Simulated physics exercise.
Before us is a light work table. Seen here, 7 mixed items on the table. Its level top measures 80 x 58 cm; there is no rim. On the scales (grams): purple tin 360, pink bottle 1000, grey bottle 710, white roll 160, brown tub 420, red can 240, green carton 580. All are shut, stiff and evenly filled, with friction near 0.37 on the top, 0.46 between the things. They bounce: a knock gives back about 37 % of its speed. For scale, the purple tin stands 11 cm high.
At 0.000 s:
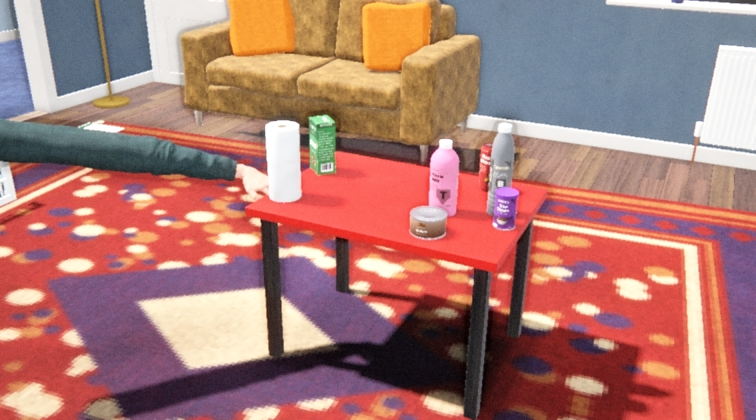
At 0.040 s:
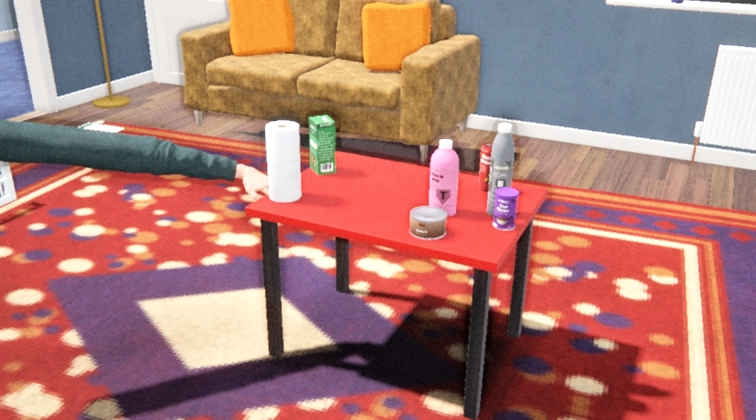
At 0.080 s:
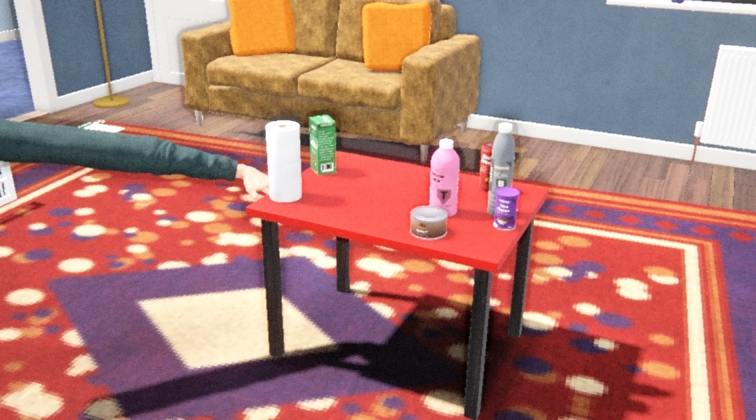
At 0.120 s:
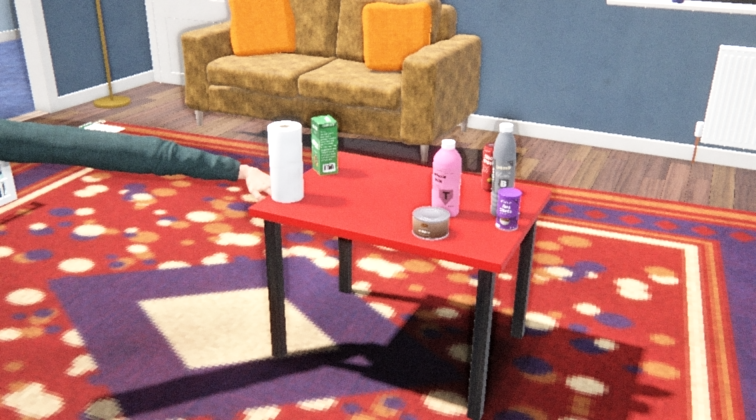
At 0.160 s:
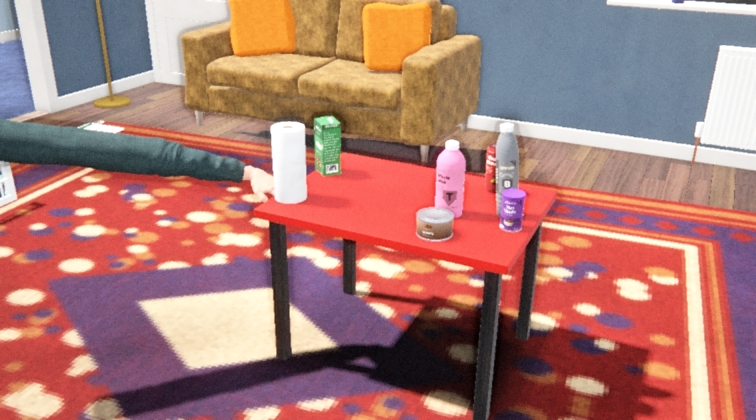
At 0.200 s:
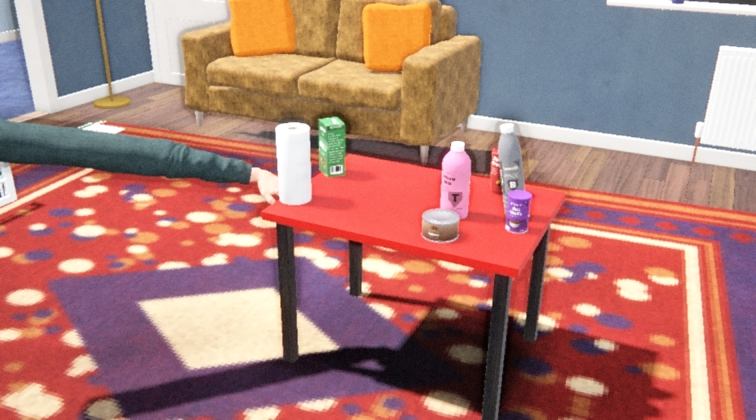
A red table with black legs slides slightly to the right as a hand in a dark green sleeve presses at its left edge, in a living room seen from a fixed, slightly raised view. On it stand a white roll and a green carton at left, and a pink bottle, brown tub, purple tin, grey bottle and red can at right. The table stays still at first, then shifts slowly with the upright items riding along.
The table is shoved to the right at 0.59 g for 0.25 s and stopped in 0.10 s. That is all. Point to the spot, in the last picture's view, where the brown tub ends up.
Look near (524, 243).
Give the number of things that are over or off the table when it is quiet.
In all, 4.
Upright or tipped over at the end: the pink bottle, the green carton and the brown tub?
The pink bottle keeps standing; the green carton topples; the brown tub keeps standing.
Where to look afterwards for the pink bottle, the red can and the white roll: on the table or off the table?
The pink bottle is still on the table; the red can ends on the table; the white roll ends off the table.
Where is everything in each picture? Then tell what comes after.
In the first picture, brown tub (428, 223); purple tin (505, 209).
In the second picture, grey bottle (501, 170); white roll (284, 162).
In the third picture, red can (490, 167); green carton (323, 145).
In the fourth picture, table shifted 1 cm; purple tin (508, 210); pink bottle (447, 178).
In the fifth picture, table shifted 3 cm; grey bottle (507, 171) tilted 5°; white roll (289, 163).
In the sixth picture, table shifted 6 cm; brown tub (440, 226) 2 cm from its spot.
By 0.30 s, table shifted 17 cm; green carton now off the table; brown tub 6 cm from its spot near (464, 231); grey bottle tilted 38°.
By 0.60 s, table shifted 25 cm; brown tub 2 cm from its spot near (524, 243); grey bottle on its side; red can on its side.
By 1.30 s, table shifted 25 cm; white roll and green carton now off the table; brown tub 2 cm from its spot near (524, 243); grey bottle on its side.
By 1.60 s, table shifted 25 cm; brown tub 2 cm from its spot near (524, 243); grey bottle on its side; red can on its side.
When it is over (2.7 s), off the table, white roll and green carton; lying over on the table, grey bottle and red can; the other 3 within 5 cm of the start. End places, in pixels of the last picture, brown tub near (524, 243).
